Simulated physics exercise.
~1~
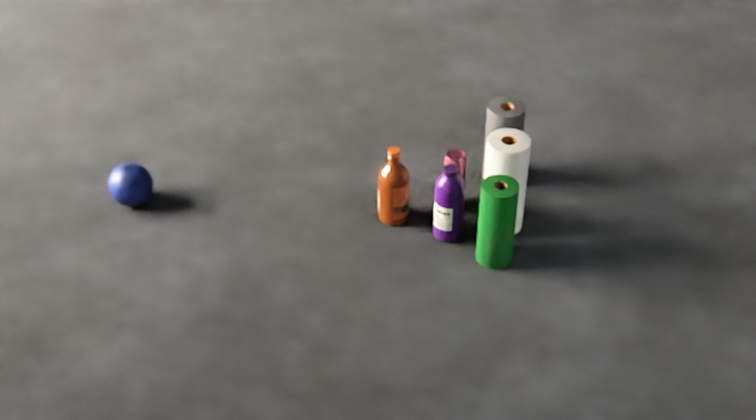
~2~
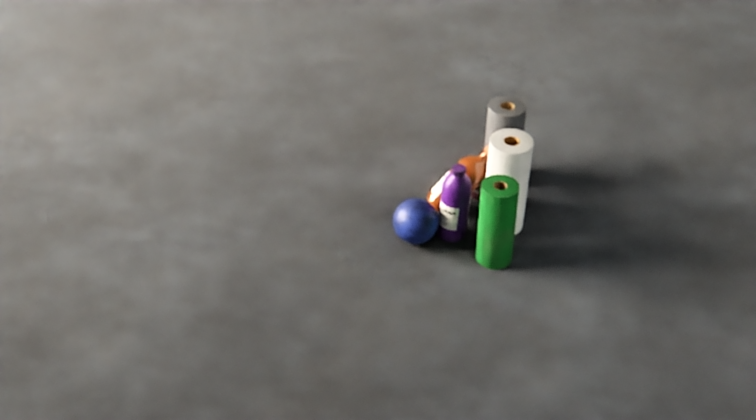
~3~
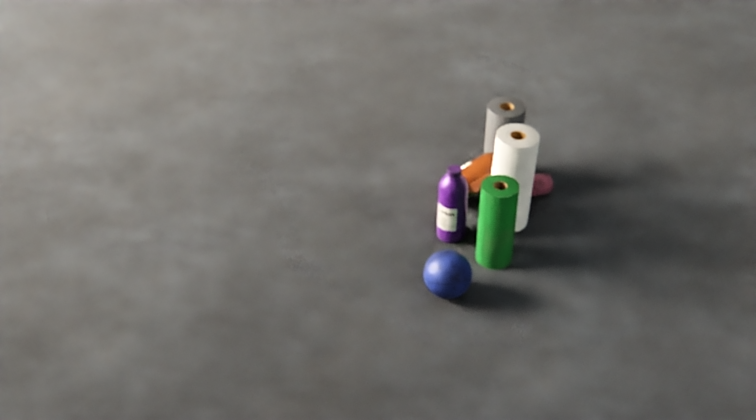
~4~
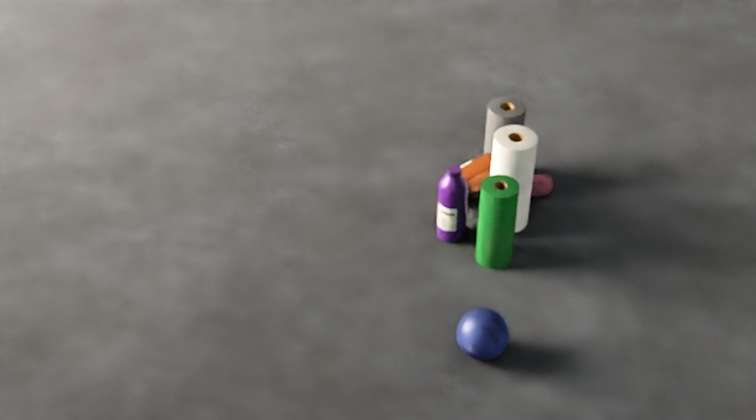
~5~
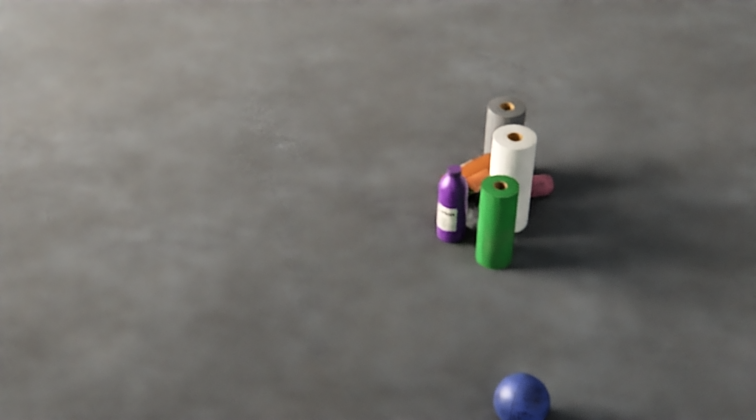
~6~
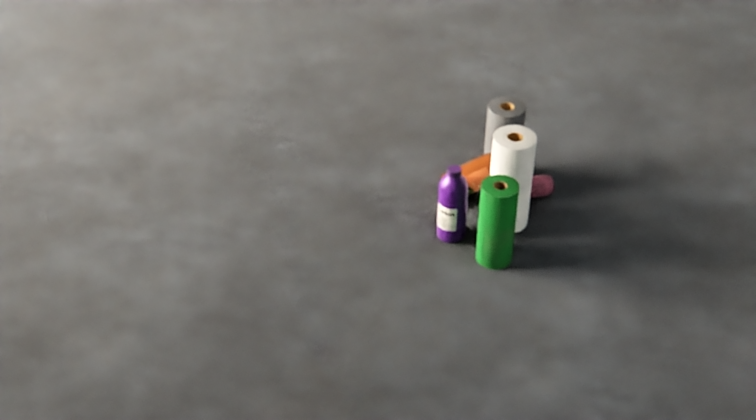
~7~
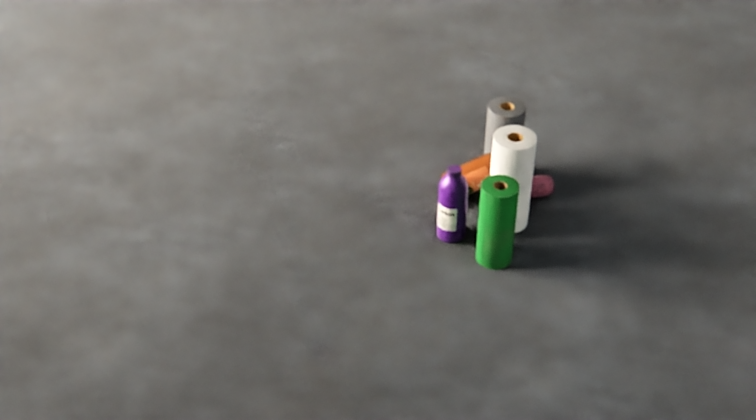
A blue ball sits alone at the left of a bare grey floor, seen from above at an angle, while an orange bottle, a purple bottle, a small pink can and green, white and grey rolls stand clustered right of centre. The ball travels right and strikes the group, knocking the orange bottle and the pink can over behind the purple bottle. It then turns toward the viewer, rolling down past the green roll and out of view at the bottom. The orange bottle and pink can end lying among the rolls, while the purple bottle and all three rolls remain upright.
